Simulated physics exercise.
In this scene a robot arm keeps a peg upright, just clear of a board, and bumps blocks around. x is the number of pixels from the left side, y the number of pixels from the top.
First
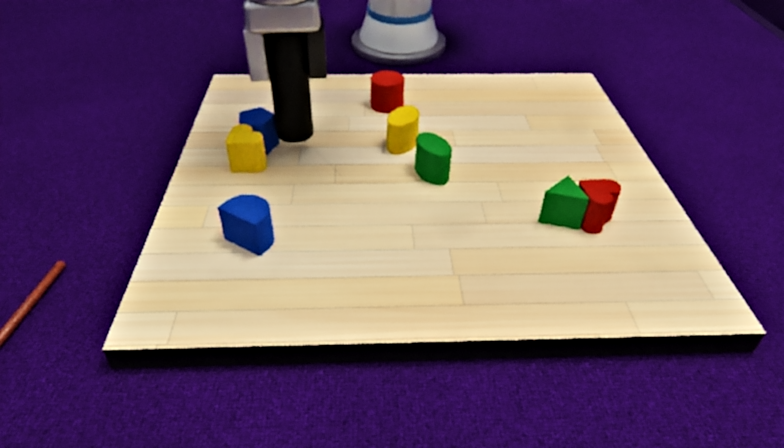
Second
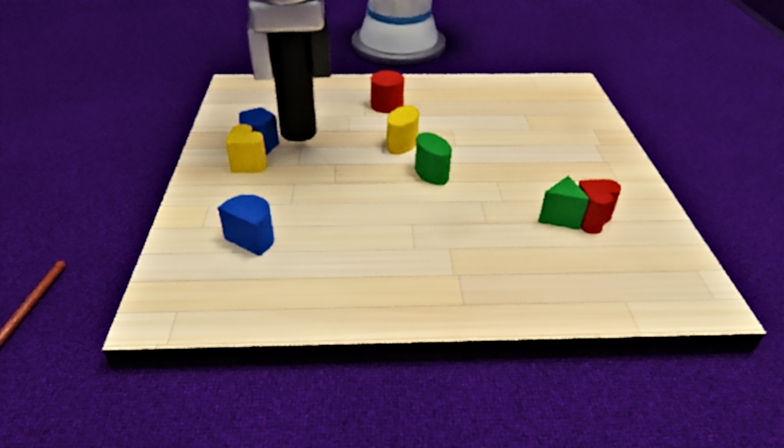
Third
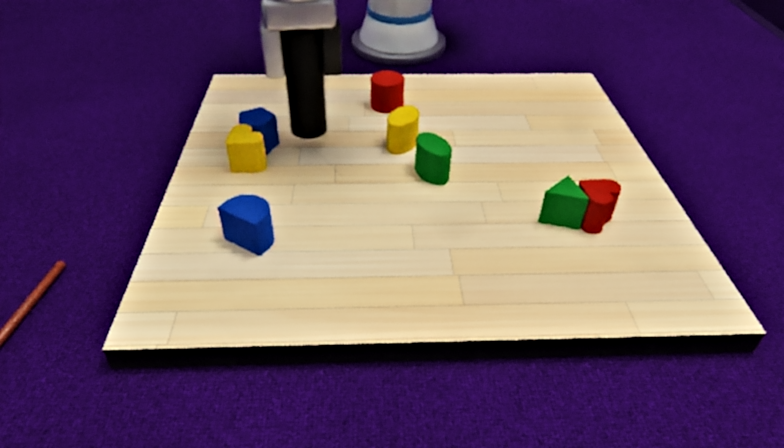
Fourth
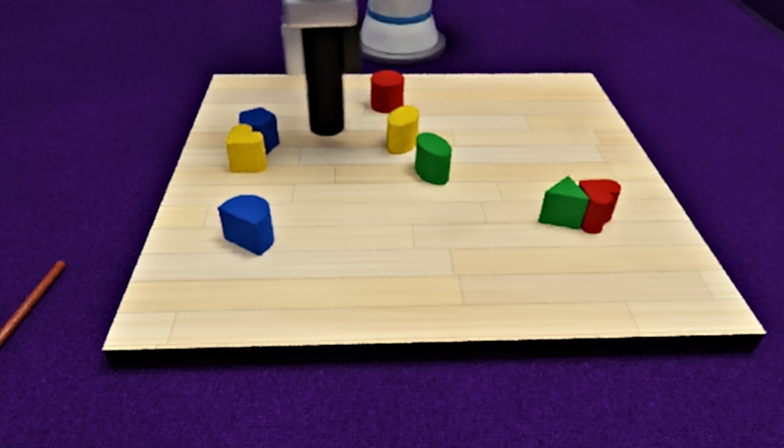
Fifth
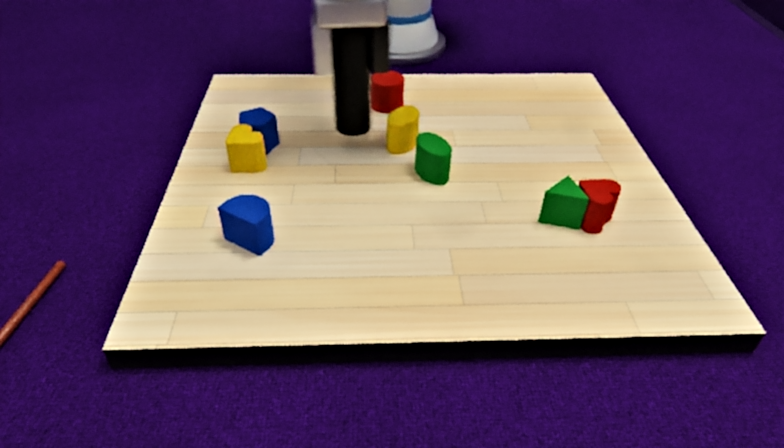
Black peg on a robot arm sliding right across the back of a wooden board, past scattered colored blocks that stay still.
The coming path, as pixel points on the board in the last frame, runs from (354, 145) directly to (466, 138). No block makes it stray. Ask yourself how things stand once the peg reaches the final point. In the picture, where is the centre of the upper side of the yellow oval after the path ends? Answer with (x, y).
In the picture, it is at (501, 109).
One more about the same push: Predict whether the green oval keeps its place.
That block stands still.
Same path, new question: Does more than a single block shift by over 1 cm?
That would be a no.
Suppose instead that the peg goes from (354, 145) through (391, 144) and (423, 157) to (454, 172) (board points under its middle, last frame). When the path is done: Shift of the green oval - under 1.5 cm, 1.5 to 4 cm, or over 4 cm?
I'd go with over 4 cm for this block.
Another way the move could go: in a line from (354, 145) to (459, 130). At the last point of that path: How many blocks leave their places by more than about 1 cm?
Just one will move.
The first path, step by step. One third of the way, peg at (393, 125); yellow oval at (426, 114).
Two thirds of the way, peg at (432, 123); yellow oval at (465, 112).
At the end, peg at (468, 120); yellow oval at (501, 109); green oval unmoved.
